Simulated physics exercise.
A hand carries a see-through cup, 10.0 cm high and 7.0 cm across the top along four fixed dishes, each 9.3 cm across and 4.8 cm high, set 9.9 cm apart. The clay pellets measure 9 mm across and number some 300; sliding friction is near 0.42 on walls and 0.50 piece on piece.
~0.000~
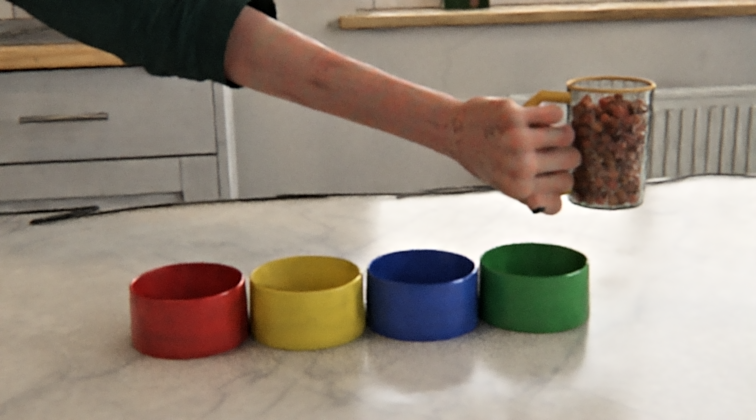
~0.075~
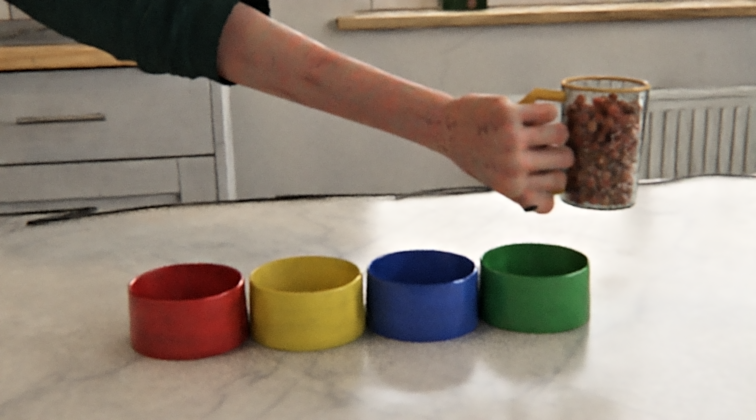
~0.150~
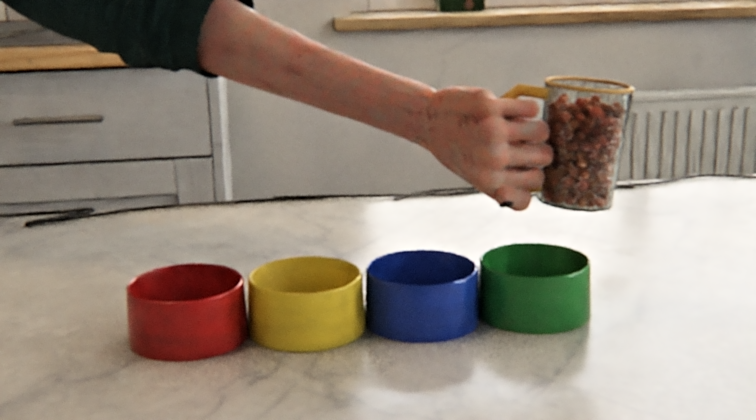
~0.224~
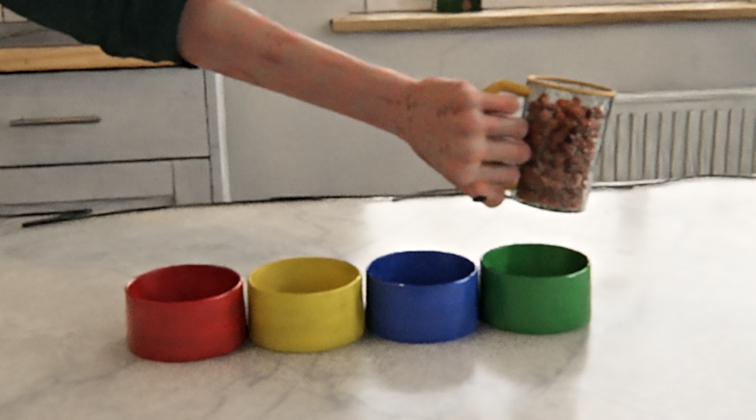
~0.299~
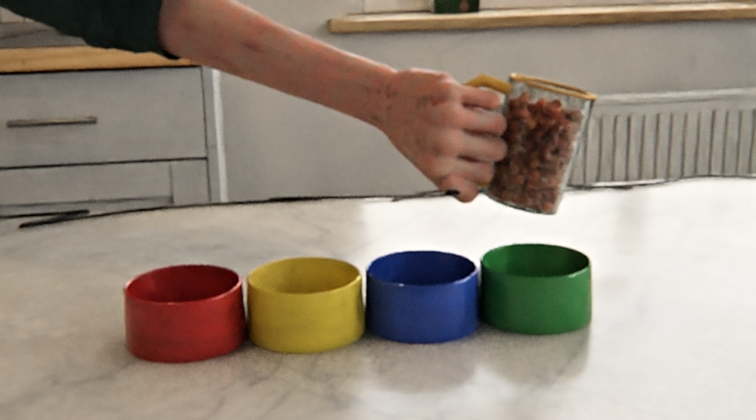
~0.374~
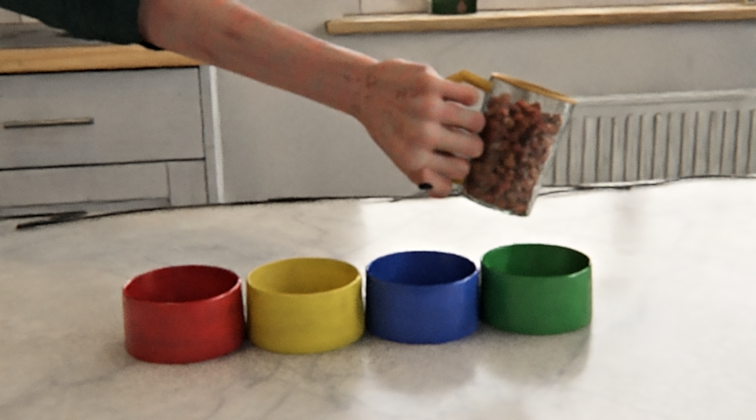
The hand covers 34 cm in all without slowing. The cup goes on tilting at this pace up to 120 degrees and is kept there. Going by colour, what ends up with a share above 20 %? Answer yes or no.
Red no, blue no, green no, yellow yes, counter no.
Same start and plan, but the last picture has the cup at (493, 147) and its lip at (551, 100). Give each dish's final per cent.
Red 0; blue 0; green 0; yellow 100.
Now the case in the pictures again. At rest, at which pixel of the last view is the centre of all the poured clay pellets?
Near (304, 300).
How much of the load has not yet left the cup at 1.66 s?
Some 95 per cent of the load.
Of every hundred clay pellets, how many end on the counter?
About 0 per cent.
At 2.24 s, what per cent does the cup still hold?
Roughly 15 per cent.
After 1.15 s, tilt 66 degrees; cup holds 100 %.
Then, at 1.66 s, tilt 97 degrees; cup holds 95 %, yellow 5 %.
After 2.24 s, tilt 120 degrees; cup holds 15 %, yellow 85 %.
In the end, at 2.8 s, red 0 %, blue 0 %, green 0 %, yellow 100 %, counter 0 %.
